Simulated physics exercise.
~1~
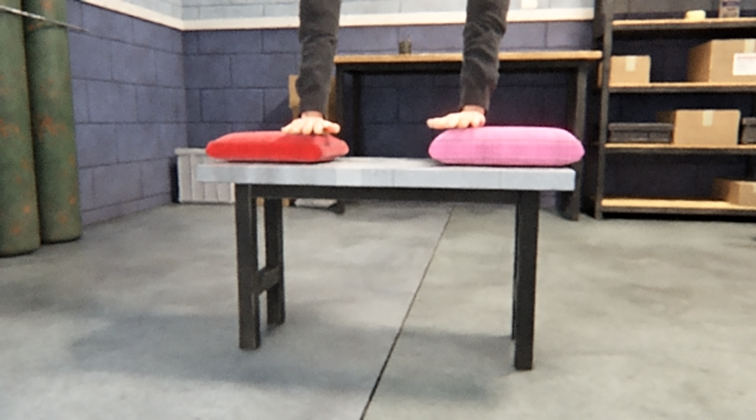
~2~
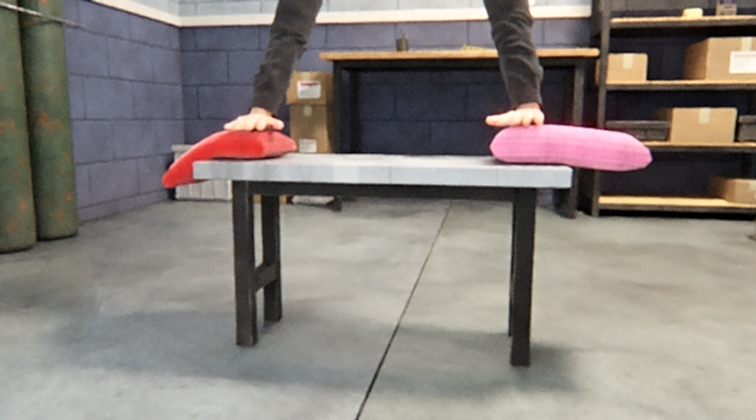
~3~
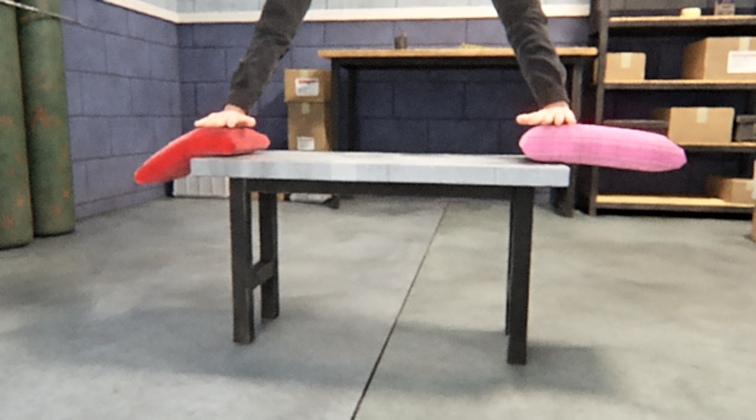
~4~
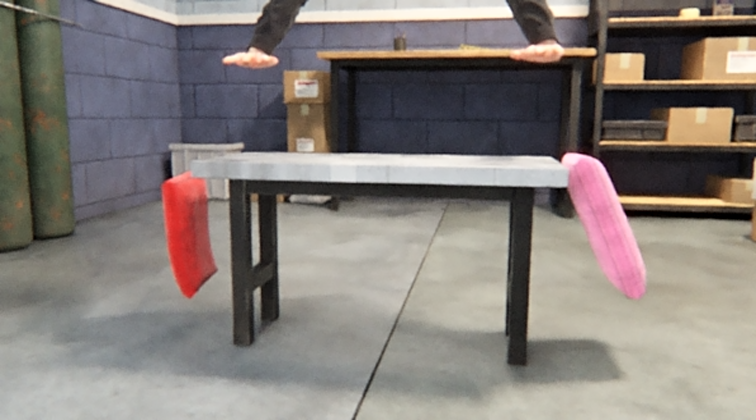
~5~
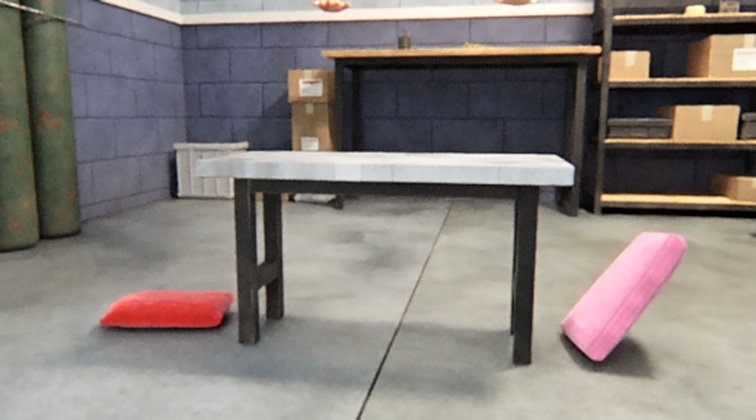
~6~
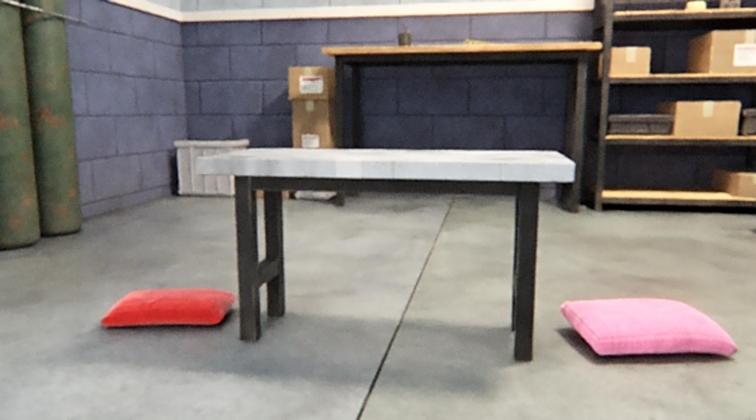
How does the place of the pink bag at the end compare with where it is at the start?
At the start the pink bag is on the right part of the table top under a hand. At the end it lies on the floor to the right of the table.
